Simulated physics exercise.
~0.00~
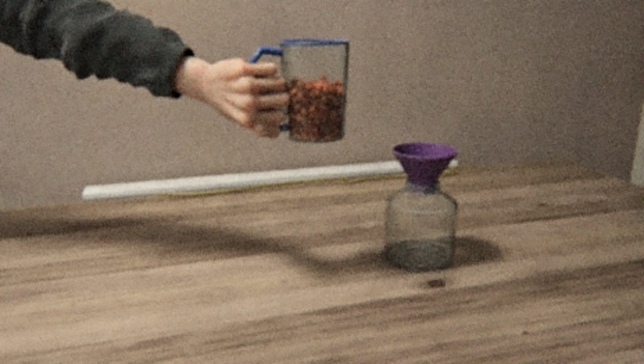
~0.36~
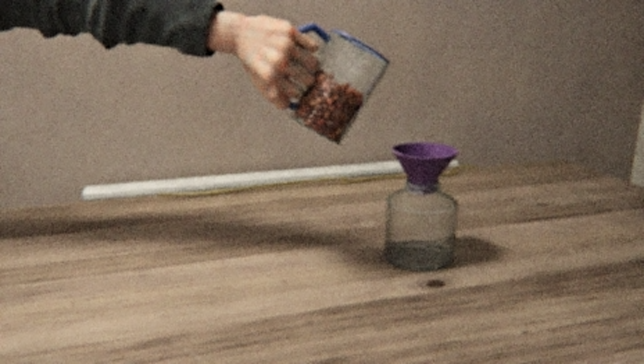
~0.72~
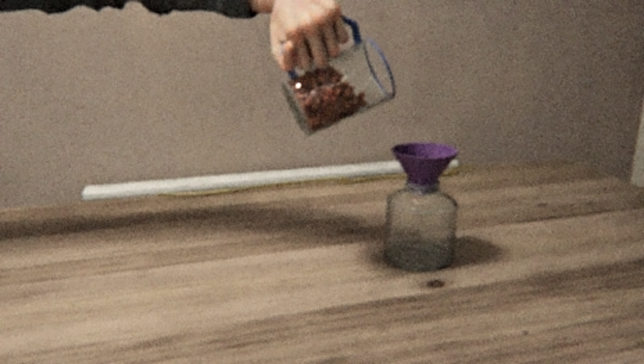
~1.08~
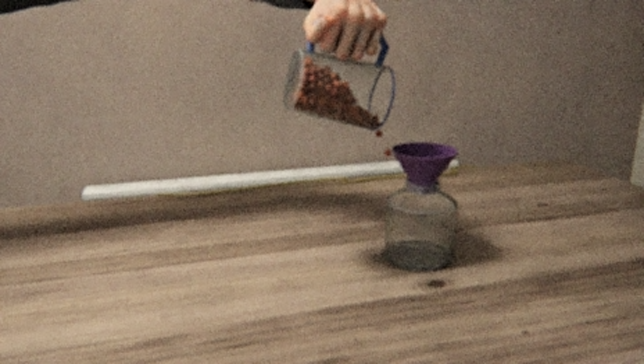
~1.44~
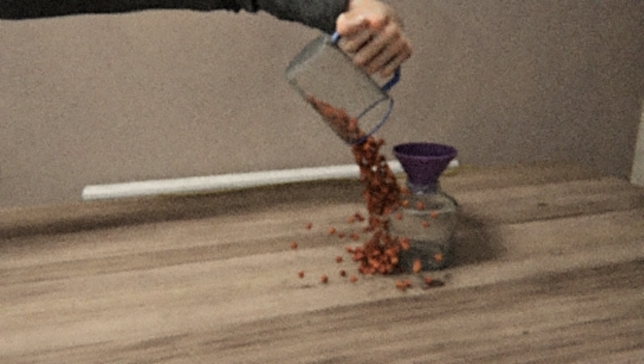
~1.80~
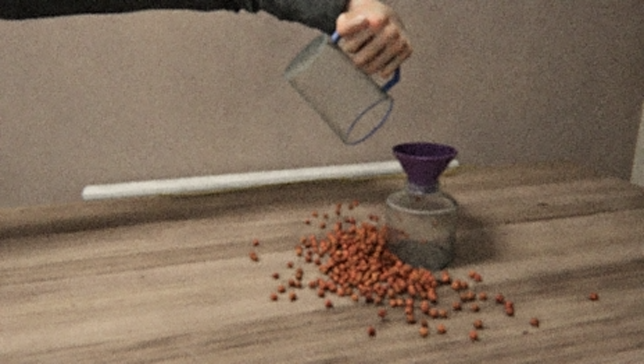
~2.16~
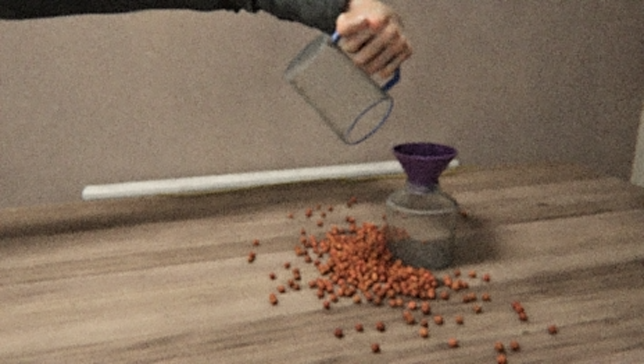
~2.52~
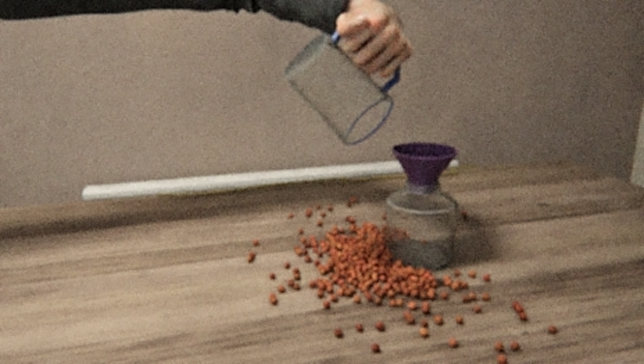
On a wooden tabletop, a hand tips a clear cup of reddish pellets, missing the purple funnel and spilling them beside the jar.
